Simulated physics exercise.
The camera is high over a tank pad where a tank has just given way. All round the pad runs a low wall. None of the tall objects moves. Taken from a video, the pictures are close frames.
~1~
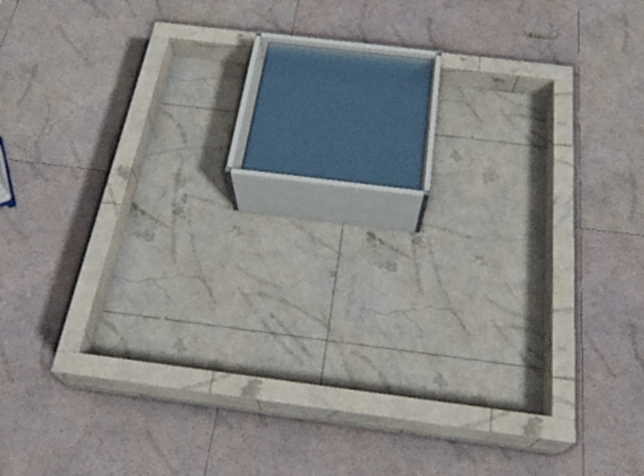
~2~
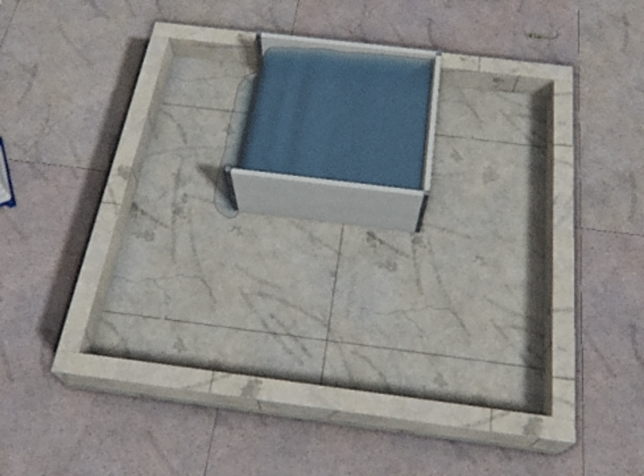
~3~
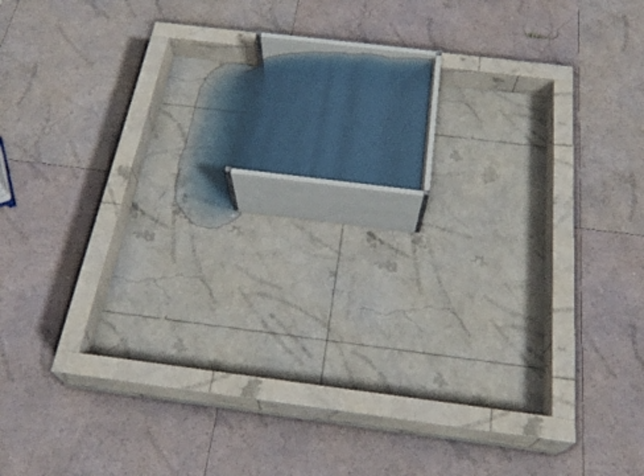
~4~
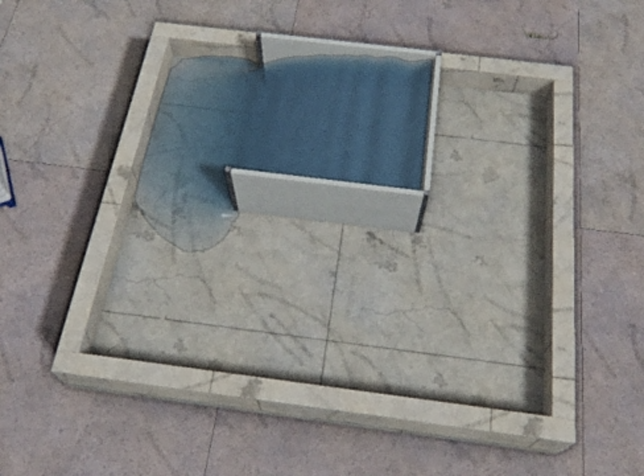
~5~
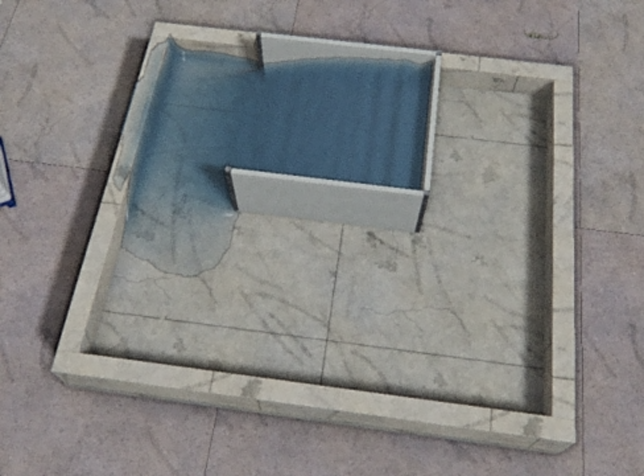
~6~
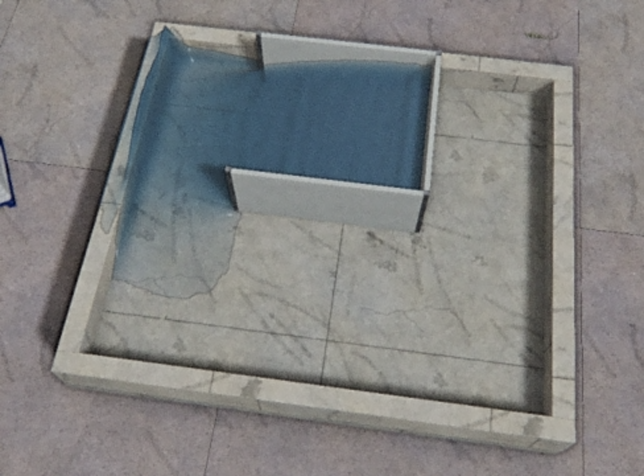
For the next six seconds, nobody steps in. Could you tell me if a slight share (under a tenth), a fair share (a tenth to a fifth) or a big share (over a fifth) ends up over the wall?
The loss lies between ten and twenty percent.
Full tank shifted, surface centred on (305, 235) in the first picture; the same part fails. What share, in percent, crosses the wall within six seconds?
16 %.
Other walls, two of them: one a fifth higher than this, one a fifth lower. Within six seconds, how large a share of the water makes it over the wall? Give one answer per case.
About 8 percent in the first case, about 24 percent in the second.
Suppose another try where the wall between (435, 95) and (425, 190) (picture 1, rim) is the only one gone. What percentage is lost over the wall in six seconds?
Some 8 in a hundred.
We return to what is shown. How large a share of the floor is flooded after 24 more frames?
My guess is around 90 in a hundred.
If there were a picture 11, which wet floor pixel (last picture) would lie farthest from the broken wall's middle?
Somewhere near (90, 362).
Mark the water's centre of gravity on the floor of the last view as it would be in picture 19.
That comes out near (242, 178).
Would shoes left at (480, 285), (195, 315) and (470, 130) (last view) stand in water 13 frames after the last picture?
Taking them in the order asked, they are unflooded, waterlogged and unflooded.
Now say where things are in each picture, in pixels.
In the first picture, still water in the tank at (338, 113).
In the second picture, water pours out at (251, 130) and has run to (233, 214).
In the third picture, water pours out at (252, 131) and has run to (198, 218).
In the fourth picture, the front is at (161, 227), out from the gap at (252, 132).
In the fifth picture, water pours out at (252, 133) and has run to (124, 240).
In the sixth picture, water pours out at (252, 133) and has run to (115, 271).
A moment on, water covers 25 % of the floor; the low wall has let 0 % over.
Next, water covers 30 % of the floor; the low wall has let 6 % over.
Then, water covers 50 % of the floor; the low wall has let 14 % over.
Later, water covers 75 % of the floor; the low wall has let 15 % over.
In the end, water covers 85 % of the floor; the low wall has let 15 % over.
